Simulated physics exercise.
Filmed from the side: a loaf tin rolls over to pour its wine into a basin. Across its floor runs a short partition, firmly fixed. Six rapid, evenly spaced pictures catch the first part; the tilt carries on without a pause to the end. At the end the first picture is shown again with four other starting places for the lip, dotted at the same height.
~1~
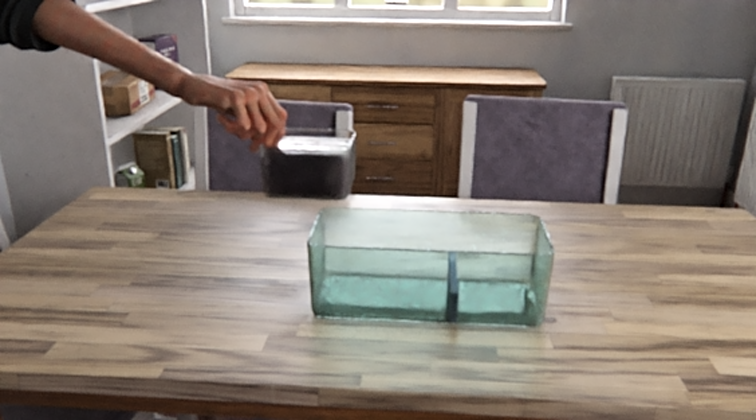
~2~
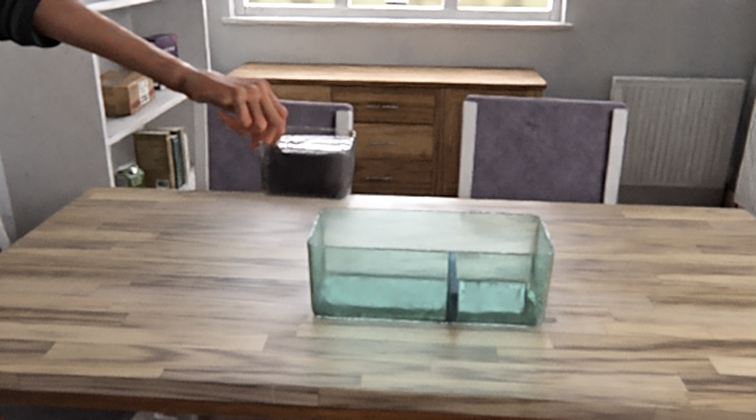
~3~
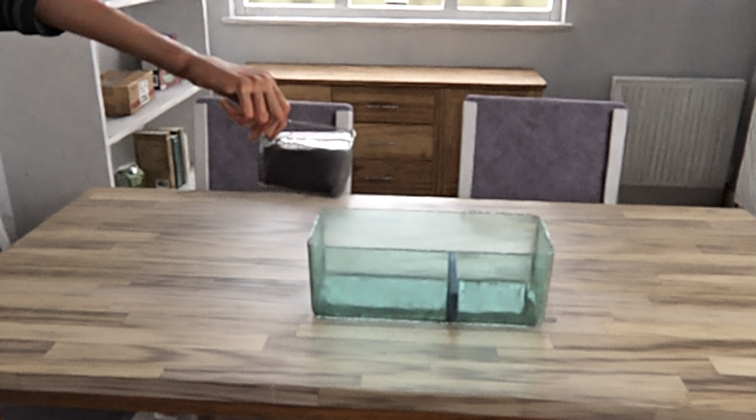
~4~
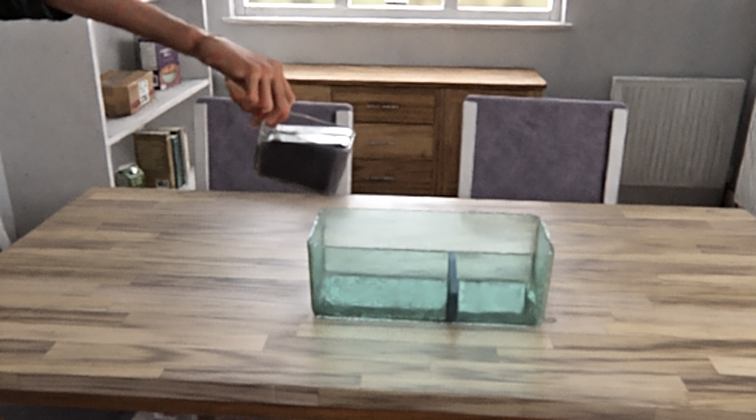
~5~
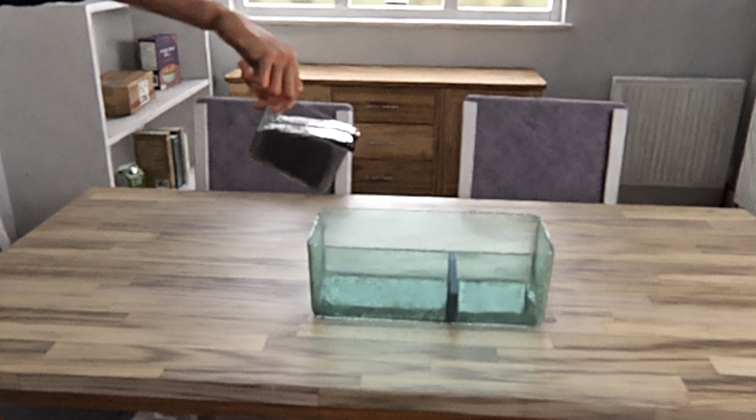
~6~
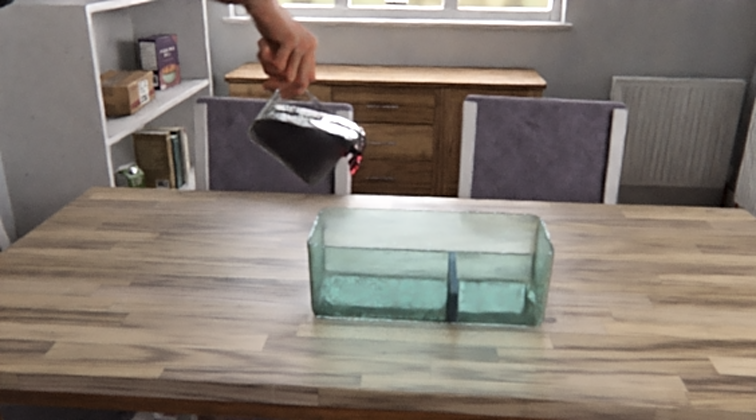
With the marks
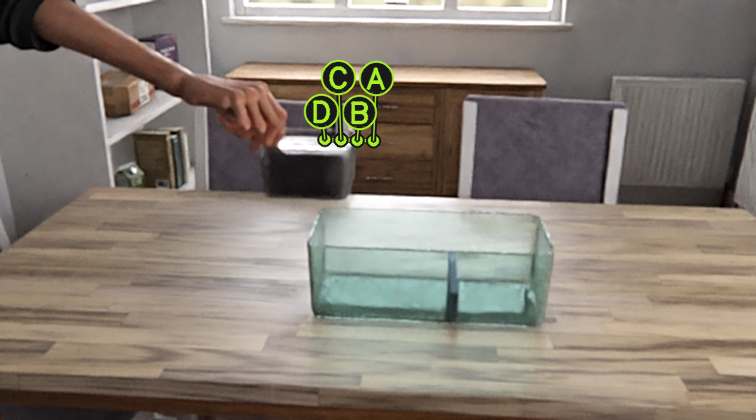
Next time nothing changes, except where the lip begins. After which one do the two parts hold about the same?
It is A.
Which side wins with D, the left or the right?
The left side.
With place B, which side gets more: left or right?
The left one.
In lime, A at (373, 140); B at (357, 140); C at (340, 140); D at (324, 139).
If A is chosen, about 51 % ends left of the wall and 46 % right of it; 4 % is lost outside.
If B is chosen, about 80 % ends left of the wall and 16 % right of it; 3 % is lost outside.
If C is chosen, about 87 % ends left of the wall and 8 % right of it; 5 % is lost outside.
If D is chosen, about 86 % ends left of the wall and 10 % right of it; 5 % is lost outside.
